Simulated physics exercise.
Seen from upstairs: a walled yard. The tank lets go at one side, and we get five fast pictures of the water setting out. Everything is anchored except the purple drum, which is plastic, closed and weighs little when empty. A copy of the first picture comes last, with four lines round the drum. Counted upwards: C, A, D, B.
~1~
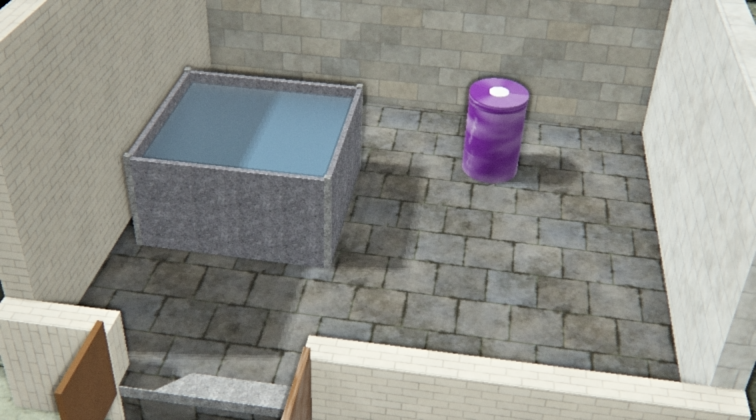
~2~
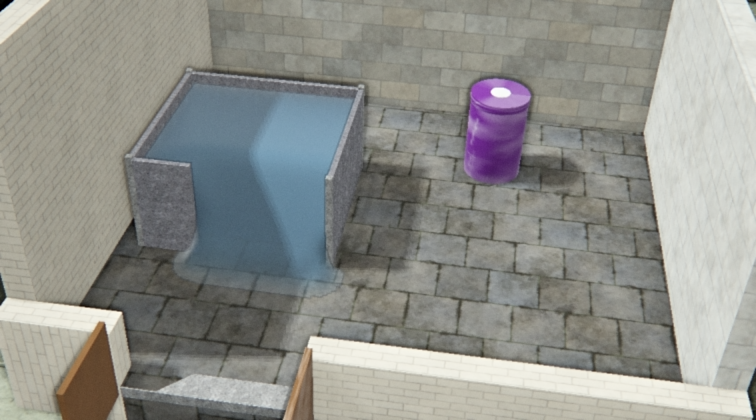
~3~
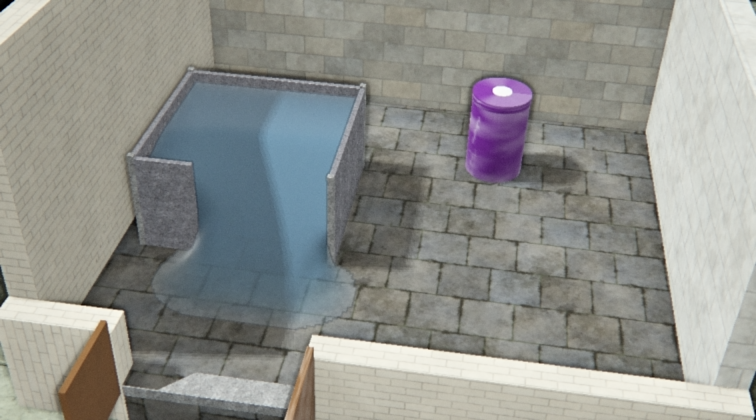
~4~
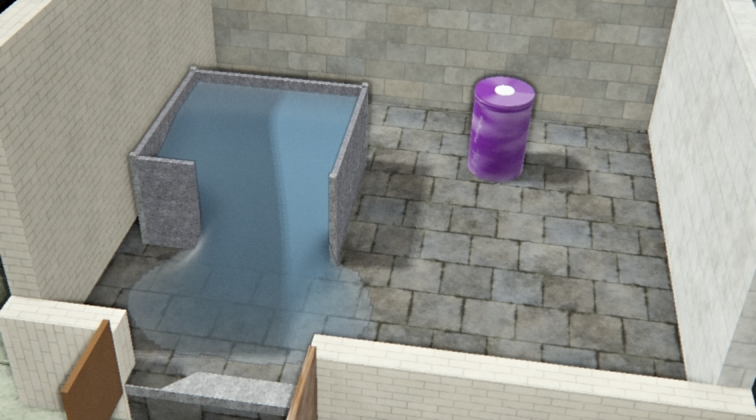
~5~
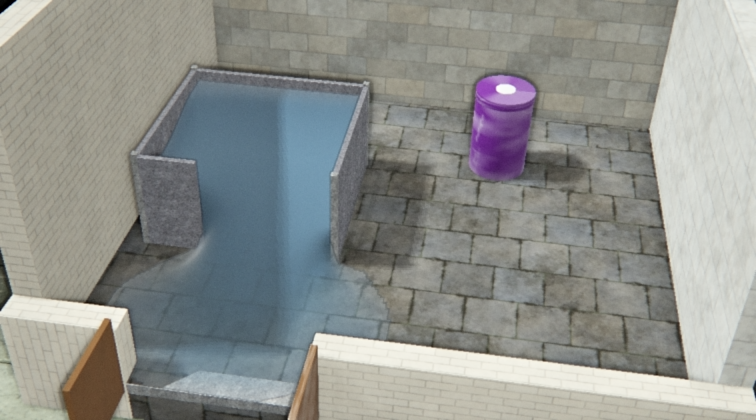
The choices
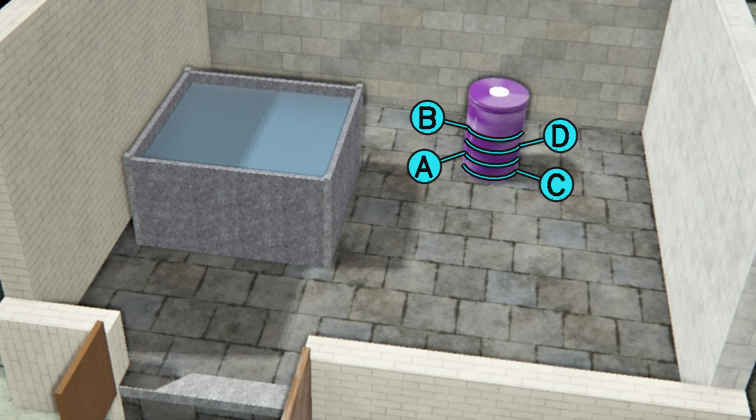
A walled stone tank full of water stood on the left of a paved yard until part of its front opened, and water spread across the paving towards the gateway while the purple drum stayed upright.
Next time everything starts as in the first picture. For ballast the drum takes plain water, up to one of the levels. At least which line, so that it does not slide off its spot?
Choose C.
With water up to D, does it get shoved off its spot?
No, that is safe.
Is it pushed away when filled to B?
No, not at all.
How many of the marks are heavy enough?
All of the four.
In cyan, A at (490, 165); B at (493, 139); C at (489, 178); D at (492, 152); from the bottom up C, A, D, B.
For mark A, it does not move.
For mark B, it does not move.
For mark C, it does not move.
For mark D, it does not move.
